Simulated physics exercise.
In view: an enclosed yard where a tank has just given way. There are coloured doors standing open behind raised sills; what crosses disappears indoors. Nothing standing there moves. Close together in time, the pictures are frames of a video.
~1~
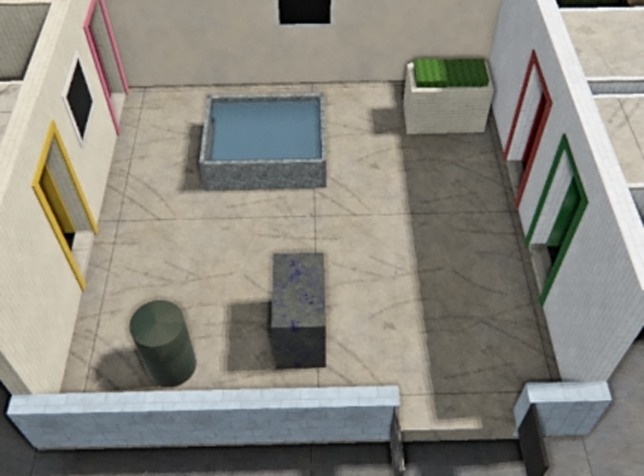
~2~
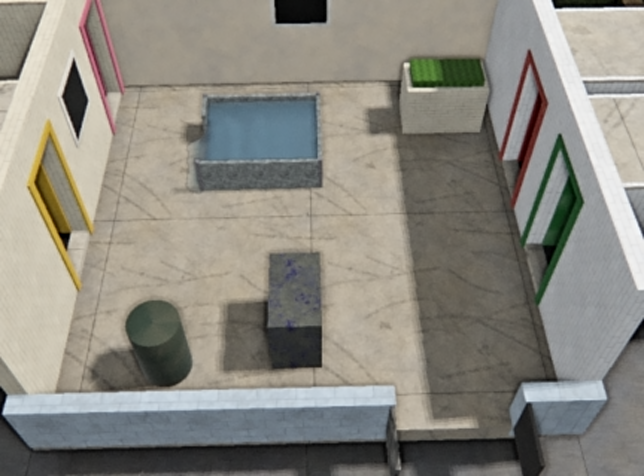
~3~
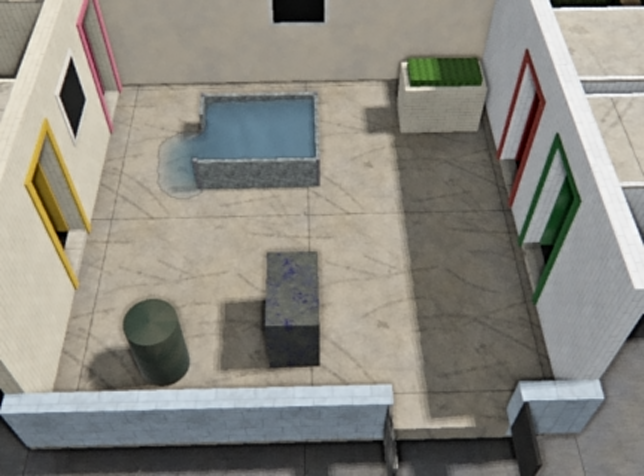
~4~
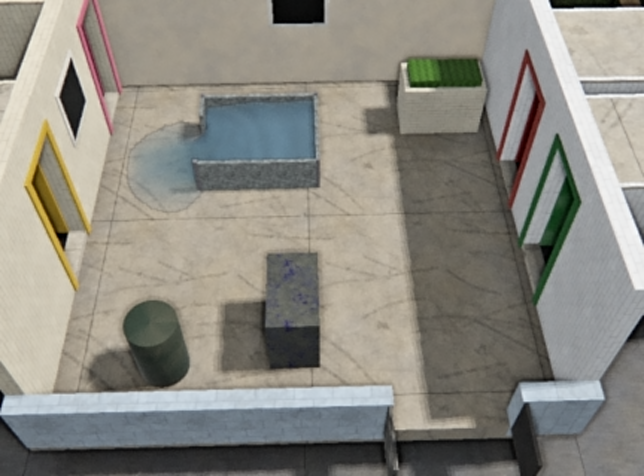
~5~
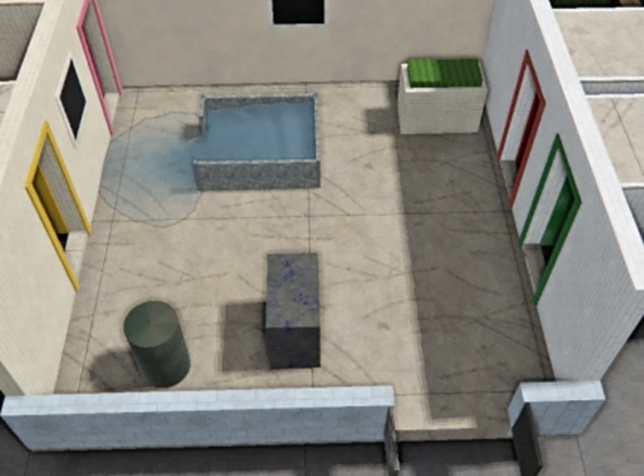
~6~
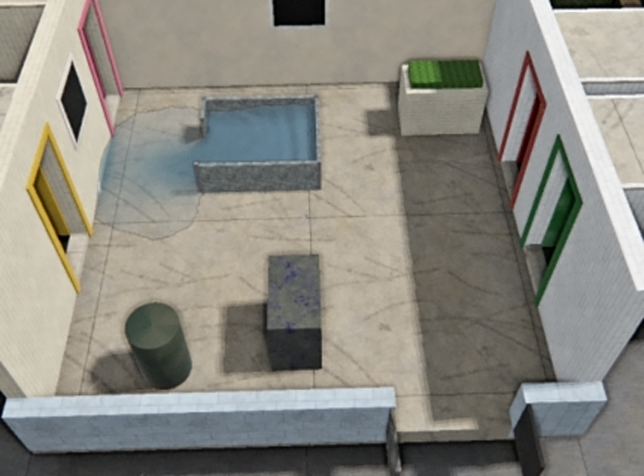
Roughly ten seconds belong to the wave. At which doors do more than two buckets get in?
The red door is going to allow two buckets or less. The yellow door is going to allow two buckets or less. The pink door is going to allow over two buckets. The green door is going to allow two buckets or less.
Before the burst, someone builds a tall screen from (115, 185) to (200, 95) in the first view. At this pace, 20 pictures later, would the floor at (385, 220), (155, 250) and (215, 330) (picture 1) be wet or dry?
Results in sequence: Bone-dry / swamped / swamped.
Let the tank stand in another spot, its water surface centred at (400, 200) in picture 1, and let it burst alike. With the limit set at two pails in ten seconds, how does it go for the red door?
Red door: Undershoots.
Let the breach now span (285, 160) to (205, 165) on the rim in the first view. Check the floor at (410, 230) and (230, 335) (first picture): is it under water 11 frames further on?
In the order asked: Unwetted, then inundated.
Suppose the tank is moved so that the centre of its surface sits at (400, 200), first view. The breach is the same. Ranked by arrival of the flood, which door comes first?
The yellow-painted one is first.
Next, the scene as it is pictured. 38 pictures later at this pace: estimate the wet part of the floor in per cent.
Some 55 in a hundred.
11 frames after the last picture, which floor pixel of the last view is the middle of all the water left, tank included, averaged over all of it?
At about (190, 172).
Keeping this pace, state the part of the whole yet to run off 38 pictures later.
96 percent or thereabouts.
A moment on, water covers 10 % of the floor; the red door not reached, the yellow door wet at the sill, nothing in, the pink door under two buckets in, the green door not reached.
Next, water covers 20 % of the floor; the red door not reached, the yellow door wet at the sill, nothing in, the pink door under two buckets in, the green door not reached.
Then, water covers 35 % of the floor; the red door not reached, the yellow door under two buckets in, the pink door over two buckets in, the green door not reached.
Later, water covers 55 % of the floor; the red door not reached, the yellow door under two buckets in, the pink door over two buckets in, the green door not reached.
In the end, water covers 80 % of the floor; the red door wet at the sill, nothing in, the yellow door under two buckets in, the pink door over two buckets in, the green door wet at the sill, nothing in.
